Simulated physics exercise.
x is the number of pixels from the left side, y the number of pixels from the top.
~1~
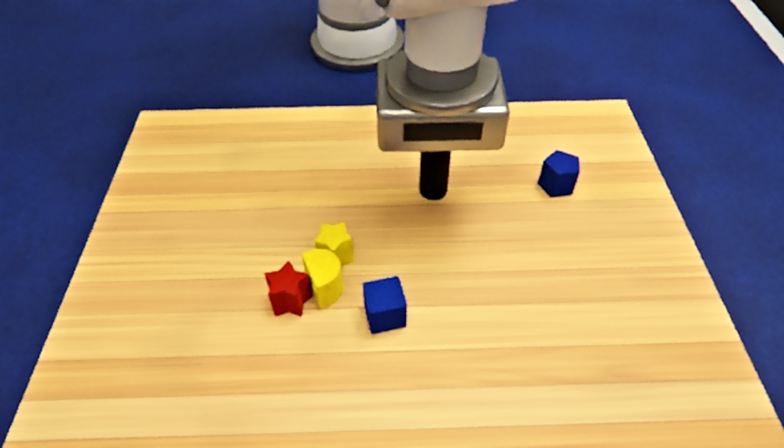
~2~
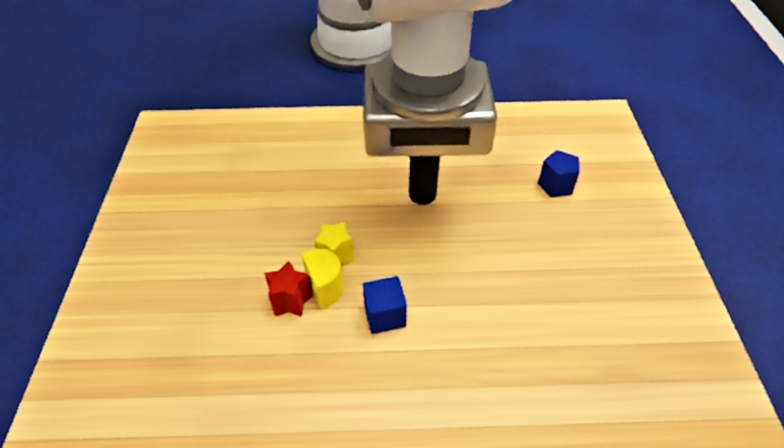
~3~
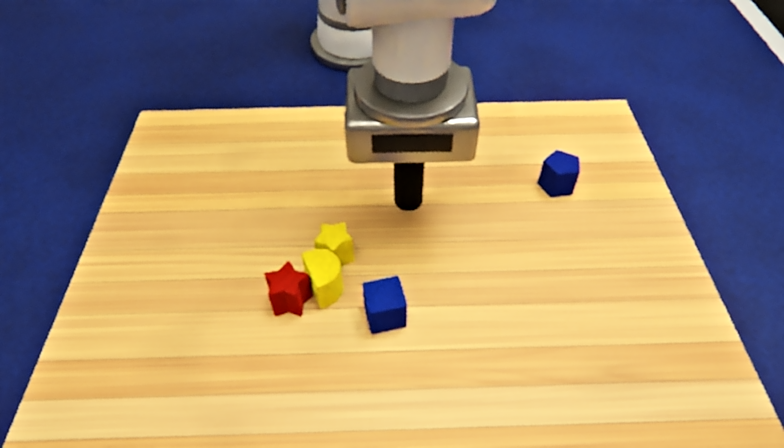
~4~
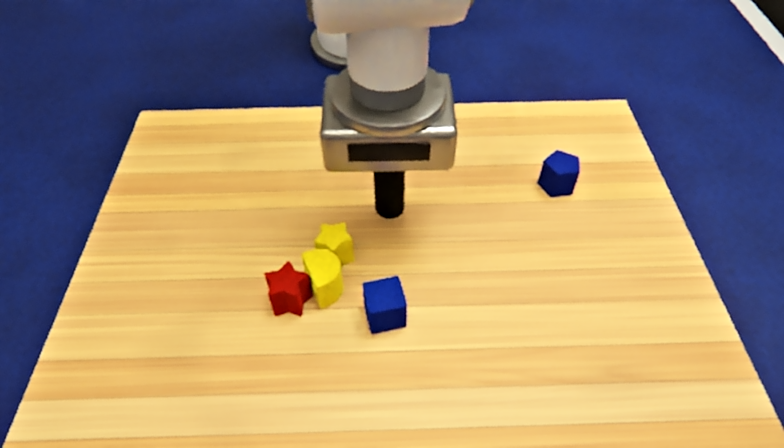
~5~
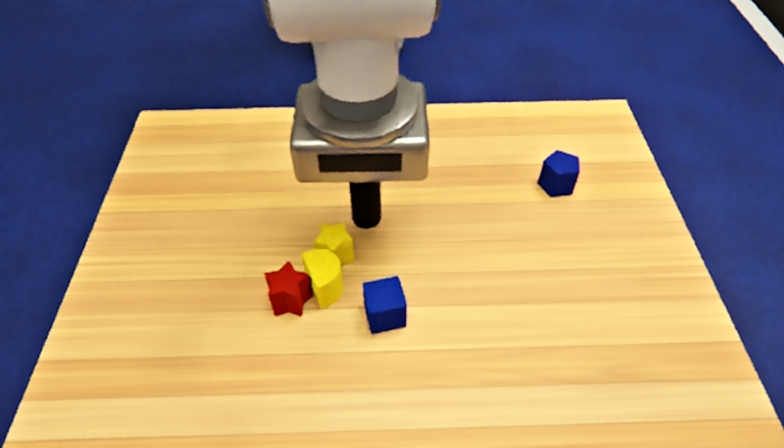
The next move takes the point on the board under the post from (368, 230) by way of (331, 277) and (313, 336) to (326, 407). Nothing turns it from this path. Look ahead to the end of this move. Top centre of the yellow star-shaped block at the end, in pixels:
It should be at about (277, 303).
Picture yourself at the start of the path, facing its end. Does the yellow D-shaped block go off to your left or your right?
Picture yourself facing from the start of the path to its end: The yellow D-shaped block moves off to your right.
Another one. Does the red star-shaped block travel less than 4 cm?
The answer is no.
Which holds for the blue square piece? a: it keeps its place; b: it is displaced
(a)
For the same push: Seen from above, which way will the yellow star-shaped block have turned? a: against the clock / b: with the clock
My answer is option b.
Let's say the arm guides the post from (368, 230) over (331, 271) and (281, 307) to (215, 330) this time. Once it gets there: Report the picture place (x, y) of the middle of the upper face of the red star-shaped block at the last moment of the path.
Located at (151, 362).
The first path, step by step. One third of the way, post at (329, 266); red star-shaped block at (258, 299), turned 40° clockwise; yellow D-shaped block at (299, 302), turned 20° anticlockwise; yellow star-shaped block at (300, 268), turned 10° anticlockwise.
Two thirds of the way, post at (310, 327); red star-shaped block at (237, 315), turned 85° clockwise; yellow D-shaped block at (278, 340), turned 35° anticlockwise; yellow star-shaped block at (278, 303), turned 40° clockwise.
At the end, post at (324, 398); red star-shaped block at (237, 315), turned 85° clockwise; yellow D-shaped block at (274, 355); yellow star-shaped block at (277, 303), turned 40° clockwise; blue square piece not moved.
